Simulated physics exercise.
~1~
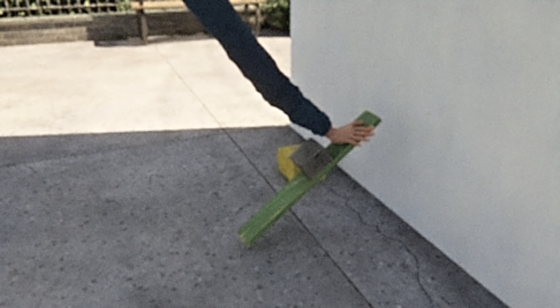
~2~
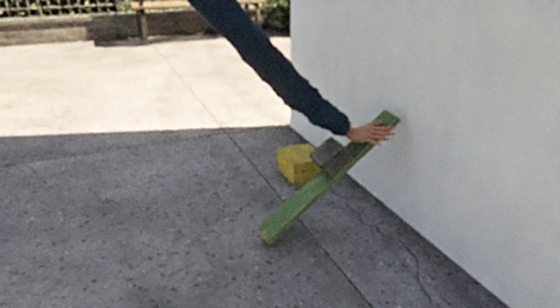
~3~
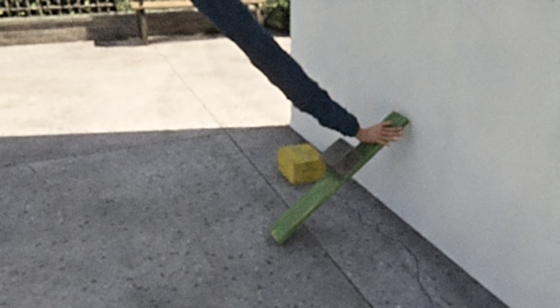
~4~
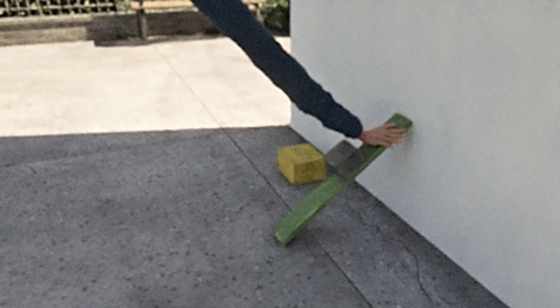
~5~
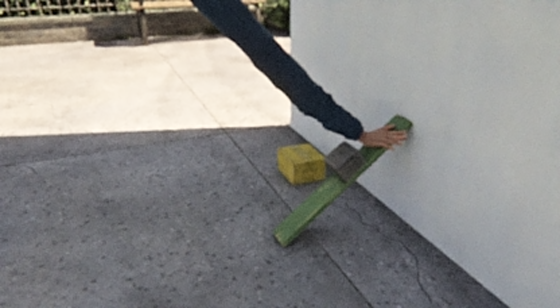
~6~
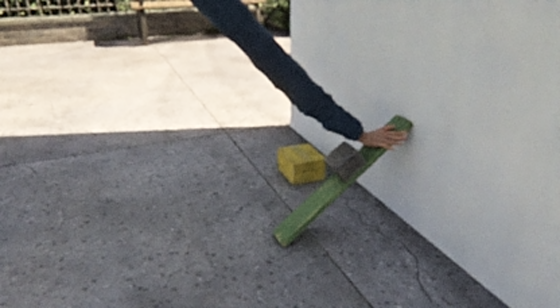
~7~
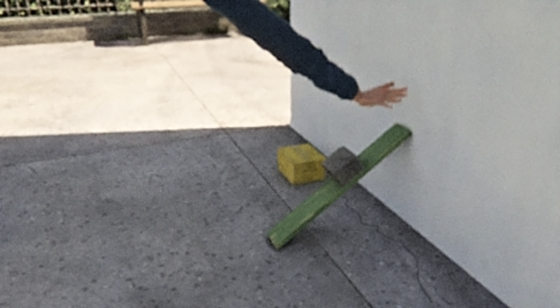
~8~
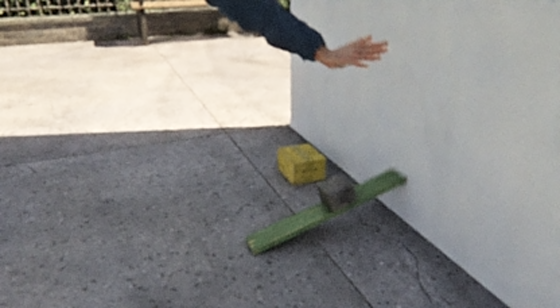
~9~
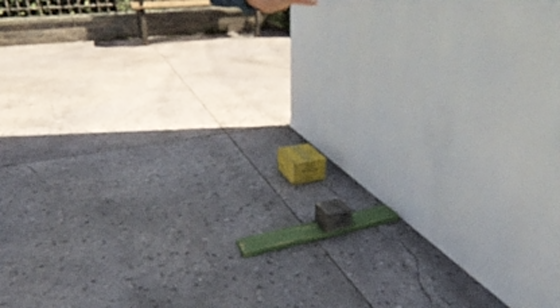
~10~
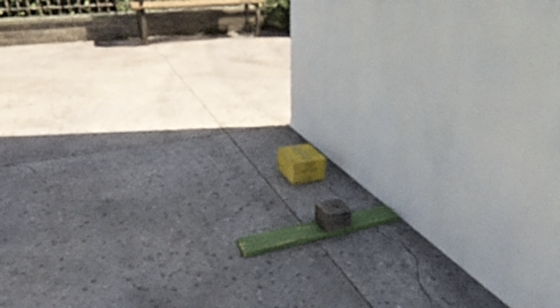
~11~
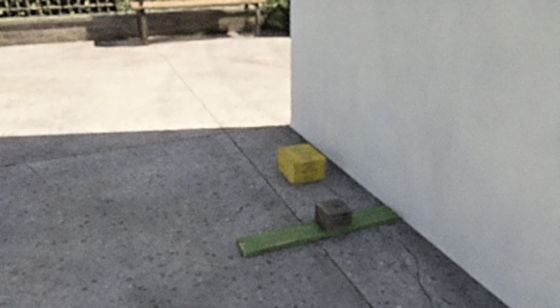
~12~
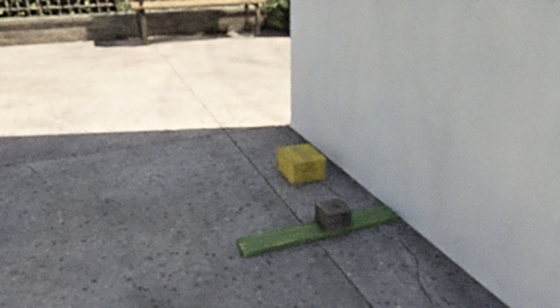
A green plank is held slanting against a pale wall by a hand reaching in from the top, seen from slightly above on a shaded grey pavement with a sunlit strip and a fence behind. A yellow box sits on the ground near the wall, and a small dark grey block is beside the plank. The hand shifts the plank a little to the right, rests its top on the wall and holds it there. Then the fingers let go and the arm draws back out of view. The plank slides down the wall and ends lying flat on the ground, while the yellow box stays put.
